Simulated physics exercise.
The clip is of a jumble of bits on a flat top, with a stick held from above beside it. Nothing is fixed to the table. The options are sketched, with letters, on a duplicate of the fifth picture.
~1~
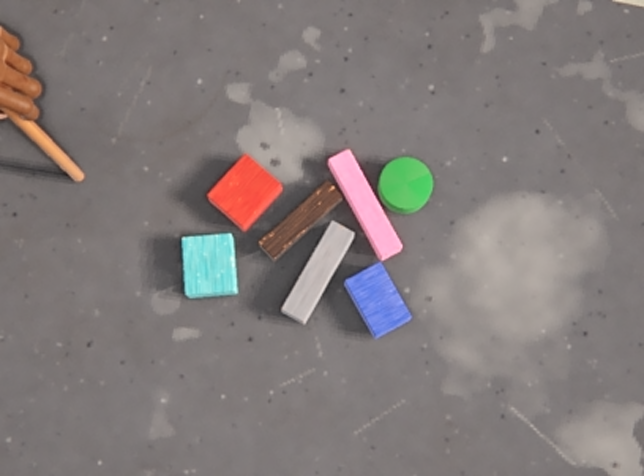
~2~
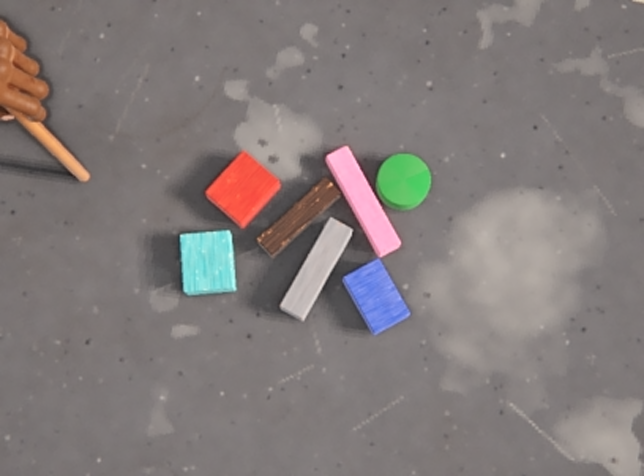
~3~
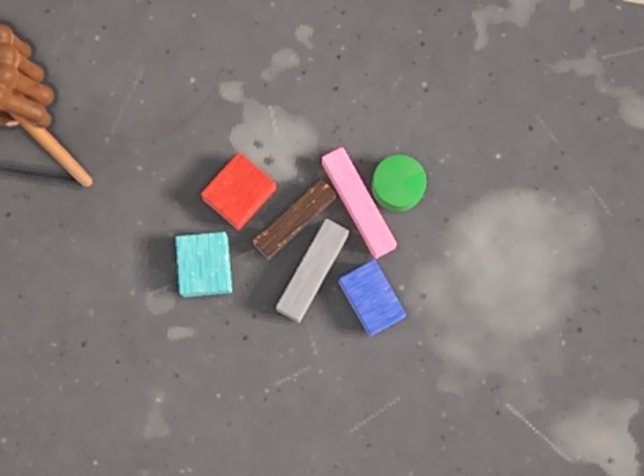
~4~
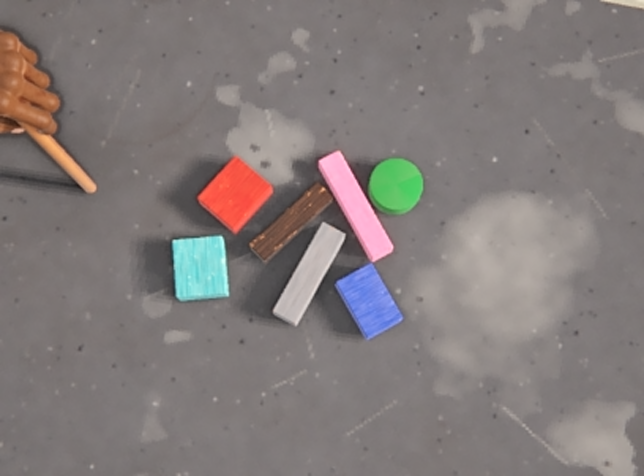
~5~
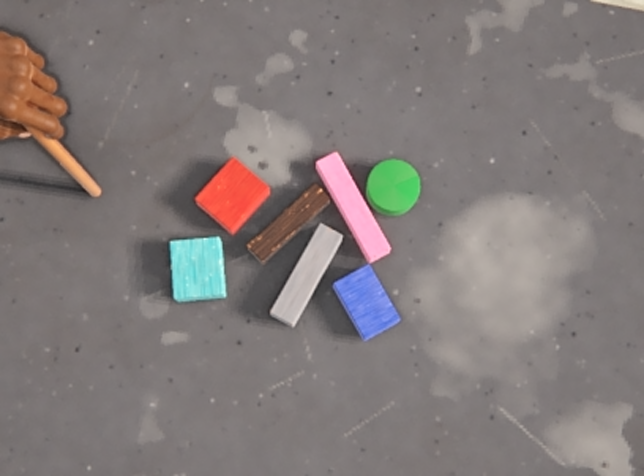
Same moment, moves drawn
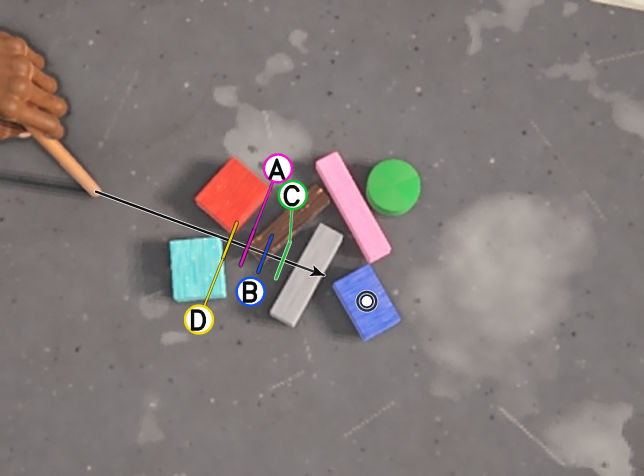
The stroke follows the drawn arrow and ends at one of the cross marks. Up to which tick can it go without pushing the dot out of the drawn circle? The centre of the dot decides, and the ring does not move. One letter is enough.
At C, and not beyond.
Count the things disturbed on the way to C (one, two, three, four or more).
In all, two.
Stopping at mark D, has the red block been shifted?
By then, no.
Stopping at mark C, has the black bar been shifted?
By then, yes.
On the marked copy, A at (248, 248); B at (265, 253); C at (283, 260); D at (230, 241); the arrow from (96, 192) to (323, 275); the white dot at (366, 301).
Taking C. A third of the way, foot of the stick (163, 217).
Two thirds of the way, foot of the stick (231, 241).
When it is over, foot of the stick (283, 261); black bar (308, 231); grey bar (322, 280); the dot is still in its ring.
As for the rest, A keeps the dot in but is short; B keeps the dot in but is short; D keeps the dot in but is short.
